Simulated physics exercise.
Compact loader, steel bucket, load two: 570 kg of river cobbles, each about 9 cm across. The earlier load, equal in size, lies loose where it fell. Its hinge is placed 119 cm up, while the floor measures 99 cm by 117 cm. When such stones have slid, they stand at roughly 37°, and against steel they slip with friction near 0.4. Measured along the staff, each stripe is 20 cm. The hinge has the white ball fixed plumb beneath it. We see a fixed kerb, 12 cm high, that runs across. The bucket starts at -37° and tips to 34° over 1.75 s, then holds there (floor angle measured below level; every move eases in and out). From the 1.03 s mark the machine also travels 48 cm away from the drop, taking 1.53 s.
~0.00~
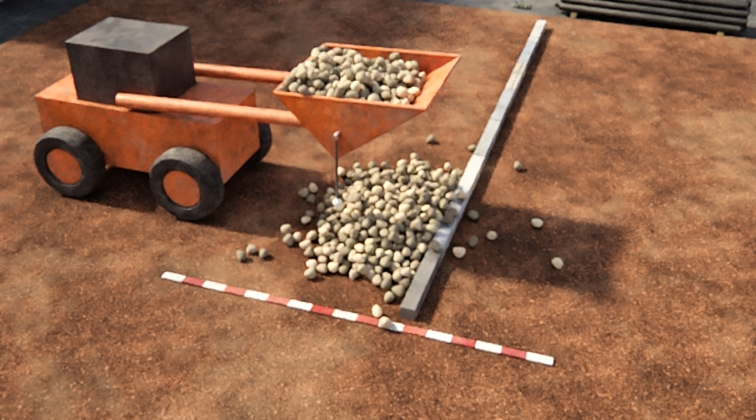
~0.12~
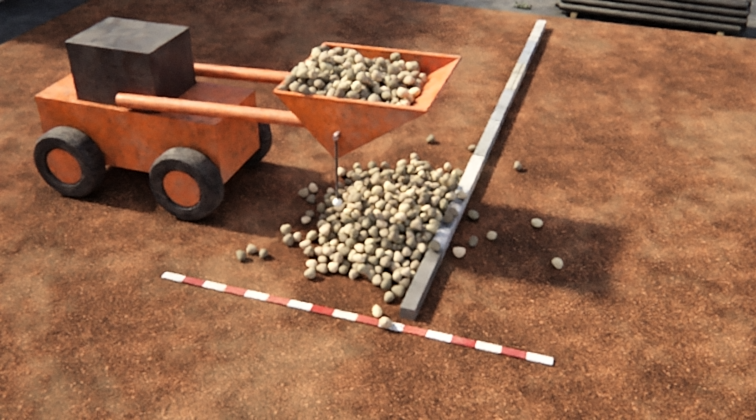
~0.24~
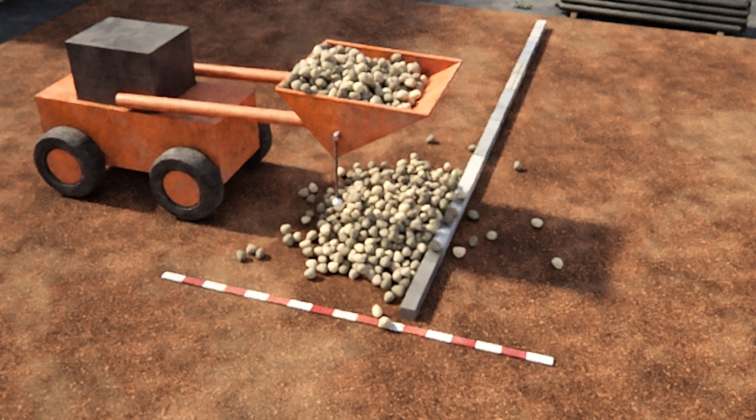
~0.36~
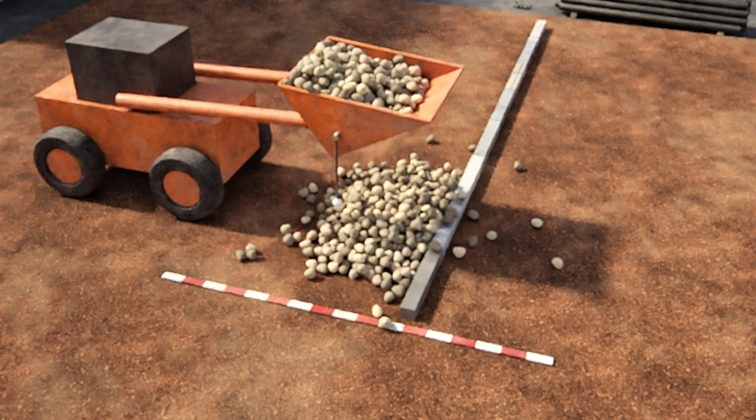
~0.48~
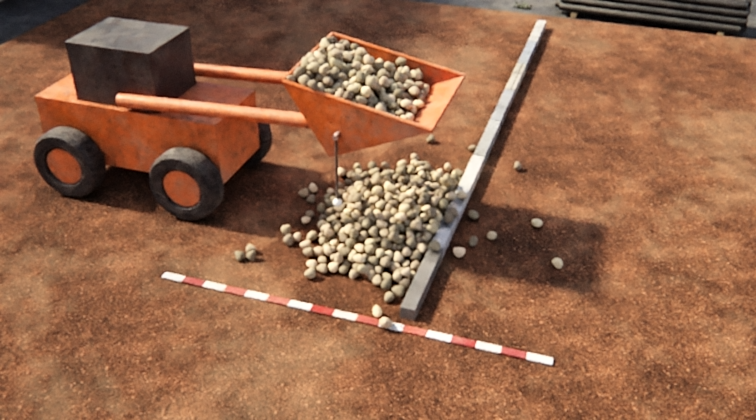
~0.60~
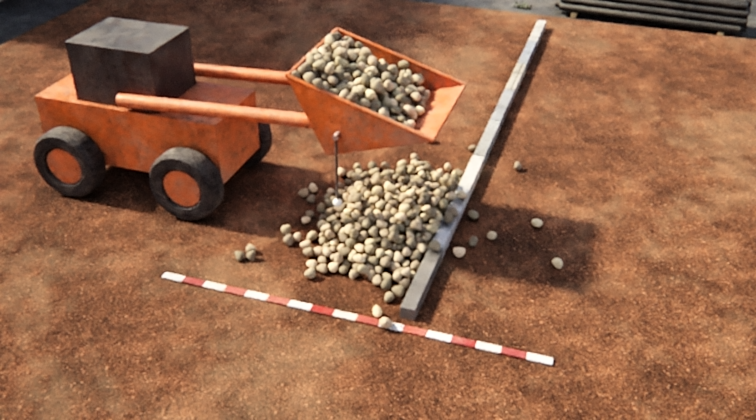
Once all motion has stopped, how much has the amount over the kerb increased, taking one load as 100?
It has increased by some 38 per cent.
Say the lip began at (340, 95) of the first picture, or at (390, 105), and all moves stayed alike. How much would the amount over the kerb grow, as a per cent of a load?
Case one about 0 %, case two about 10 %.
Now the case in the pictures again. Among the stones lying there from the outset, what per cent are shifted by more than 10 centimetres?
Near 5 per cent, I reckon.
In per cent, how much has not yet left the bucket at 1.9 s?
About 35 percent.
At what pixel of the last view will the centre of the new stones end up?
The middle ends up near (436, 215).
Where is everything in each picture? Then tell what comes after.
In the first frame, lip at (426, 109), floor tilted -37°, highest stones at (355, 62). The earlier load is highest near (385, 204), 27 cm above ground level, 99 % on this side of the kerb, 1 % over the kerb.
In the second frame, the bucket is at -36°, its lip at (427, 111); the top of the load is at (350, 61); the stones move at 0.1 m/s on average.
In the third frame, lip at (429, 115), floor tilted -33°, highest stones at (338, 57); the stones move at 0.1 m/s on average.
In the fourth frame, lip at (431, 122), floor tilted -29°, highest stones at (336, 52); the stones move at 0.2 m/s on average.
In the fifth frame, lip at (432, 131), floor tilted -24°, highest stones at (332, 49); the stones move at 0.3 m/s on average.
In the sixth frame, the bucket is at -18°, its lip at (433, 140); the top of the load is at (334, 47); the stones move at 0.3 m/s on average.
After 1.3 s the floor is at 23°; in per cent of one load, 98 in the bucket, 101 on this side of the kerb, 1 over the kerb; the foremost stones are at (496, 222).
After 1.9 s the floor is at 34°; in per cent of one load, 35 in the bucket, 148 on this side of the kerb, 17 over the kerb; the foremost stones are at (510, 247).
After 3.0 s the floor is at 34°; in per cent of one load, 0 in the bucket, 161 on this side of the kerb, 39 over the kerb; the foremost stones are at (642, 241).
After 5.8 s the floor is at 34°; in per cent of one load, 0 in the bucket, 161 on this side of the kerb, 40 over the kerb; the foremost stones are at (645, 241). Net gain over the kerb, 38.
